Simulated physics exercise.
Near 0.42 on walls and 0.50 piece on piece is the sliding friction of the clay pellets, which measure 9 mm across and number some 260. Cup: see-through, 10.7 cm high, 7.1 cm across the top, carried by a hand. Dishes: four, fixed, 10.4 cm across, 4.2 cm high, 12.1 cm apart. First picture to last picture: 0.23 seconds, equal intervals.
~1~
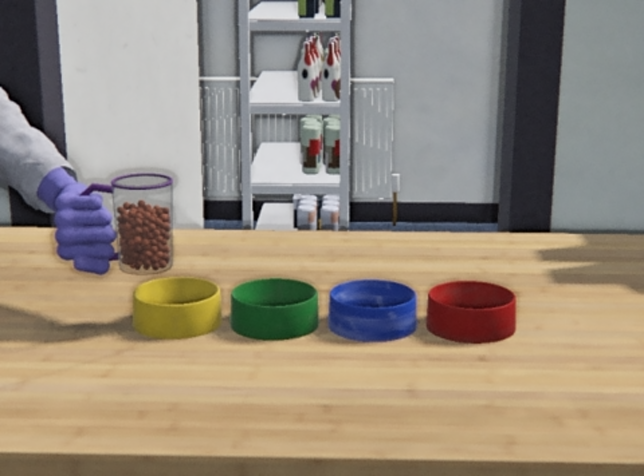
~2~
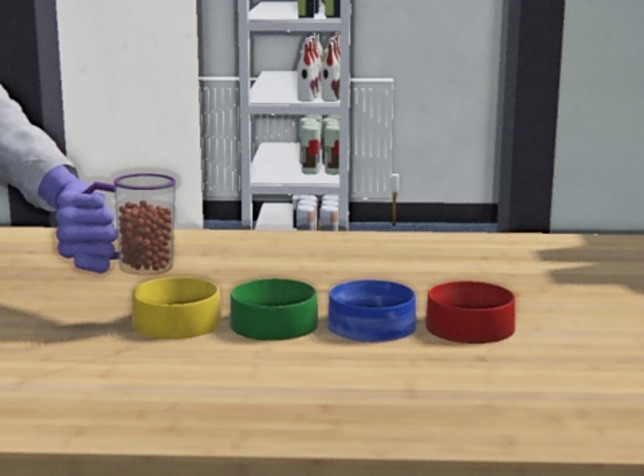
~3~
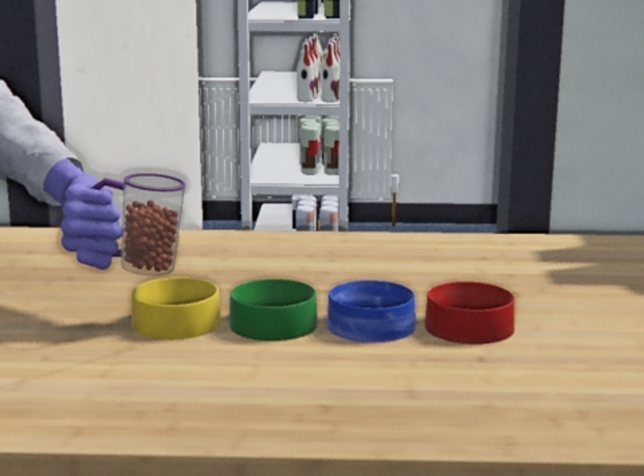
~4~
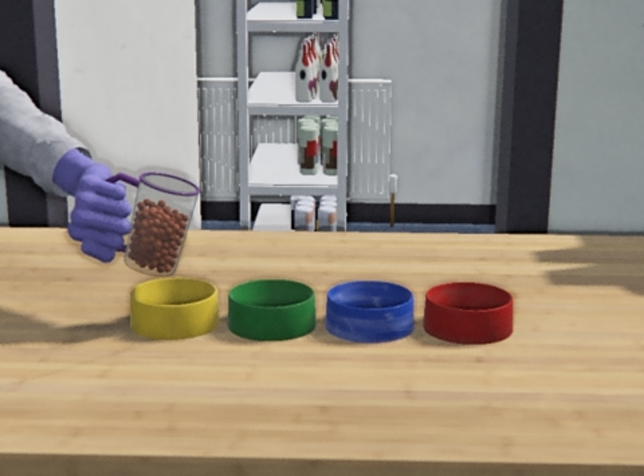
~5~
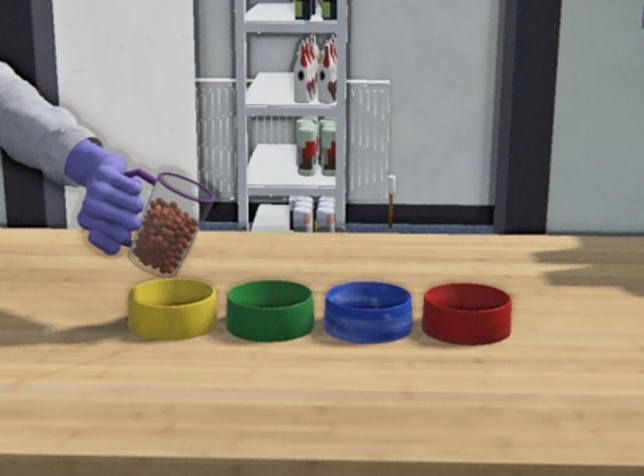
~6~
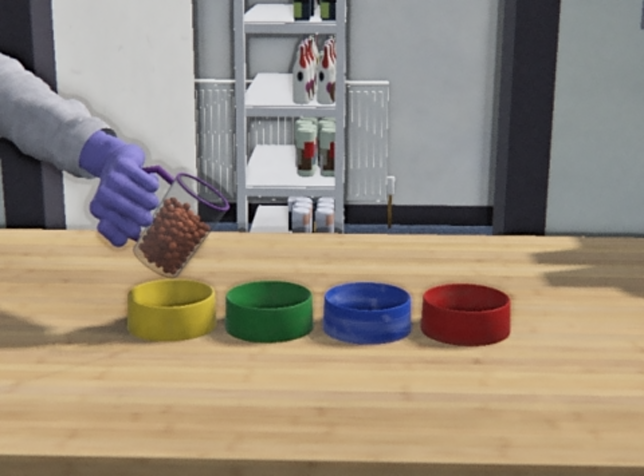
A purple-gloved hand moves a clear cup of brown pieces right, tilting it above colored dishes.
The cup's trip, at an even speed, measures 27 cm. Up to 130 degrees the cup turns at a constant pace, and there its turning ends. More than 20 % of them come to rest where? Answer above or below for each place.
Red dish: Below, blue dish: Above, green dish: Below, yellow dish: Below, counter: Below.
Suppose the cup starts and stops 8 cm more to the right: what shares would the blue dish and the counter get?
Then the blue dish would get 20 and the counter 20.
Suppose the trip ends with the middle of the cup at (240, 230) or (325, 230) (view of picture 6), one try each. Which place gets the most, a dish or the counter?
I'd expect green to win the first try and blue the second.
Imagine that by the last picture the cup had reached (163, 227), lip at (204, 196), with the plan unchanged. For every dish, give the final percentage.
Then red 0, blue 100, green 0, and yellow 0.
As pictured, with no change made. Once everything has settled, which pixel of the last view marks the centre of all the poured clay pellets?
Resting centre estimate: Around (380, 315).
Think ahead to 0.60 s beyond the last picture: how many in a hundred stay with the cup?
Near 35 per cent of the load.
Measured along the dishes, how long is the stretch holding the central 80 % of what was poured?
Length: Approx. 9 cm.
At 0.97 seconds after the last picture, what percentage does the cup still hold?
Around 0 in a hundred.
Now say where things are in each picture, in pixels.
The first frame shows cup at (144, 224), tilt 0 degrees, lip at (171, 182), moved 0.0 cm; middle of the pieces at (143, 233); yellow dish at (176, 291); green dish at (274, 293); blue dish at (373, 294); red dish at (472, 295).
The second frame shows cup at (146, 224), tilt 2 degrees, lip at (174, 183), moved 0.3 cm; middle of the pieces at (144, 233).
The third frame shows cup at (151, 225), tilt 7 degrees, lip at (184, 186), moved 1.0 cm; middle of the pieces at (149, 233).
The fourth frame shows cup at (160, 225), tilt 15 degrees, lip at (199, 192), moved 2.2 cm; middle of the pieces at (156, 233).
The fifth frame shows cup at (169, 226), tilt 25 degrees, lip at (213, 200), moved 3.6 cm; middle of the pieces at (164, 233).
The sixth frame shows cup at (179, 227), tilt 34 degrees, lip at (228, 208), moved 4.9 cm; middle of the pieces at (173, 233); yellow dish at (171, 294); green dish at (269, 295); blue dish at (368, 297); red dish at (467, 298).
Then, 0.36 s after the last picture, tilt 109 degrees; cup holds 100 %.
Then, 0.60 s after the last picture, tilt 130 degrees; cup holds 35 %, blue 60 %.
Then, 0.97 s after the last picture, tilt 130 degrees; cup holds 0 %, red 5 %, blue 85 %.
In the end, red 5 %, blue 85 %, green 0 %, yellow 0 %, counter 15 %.
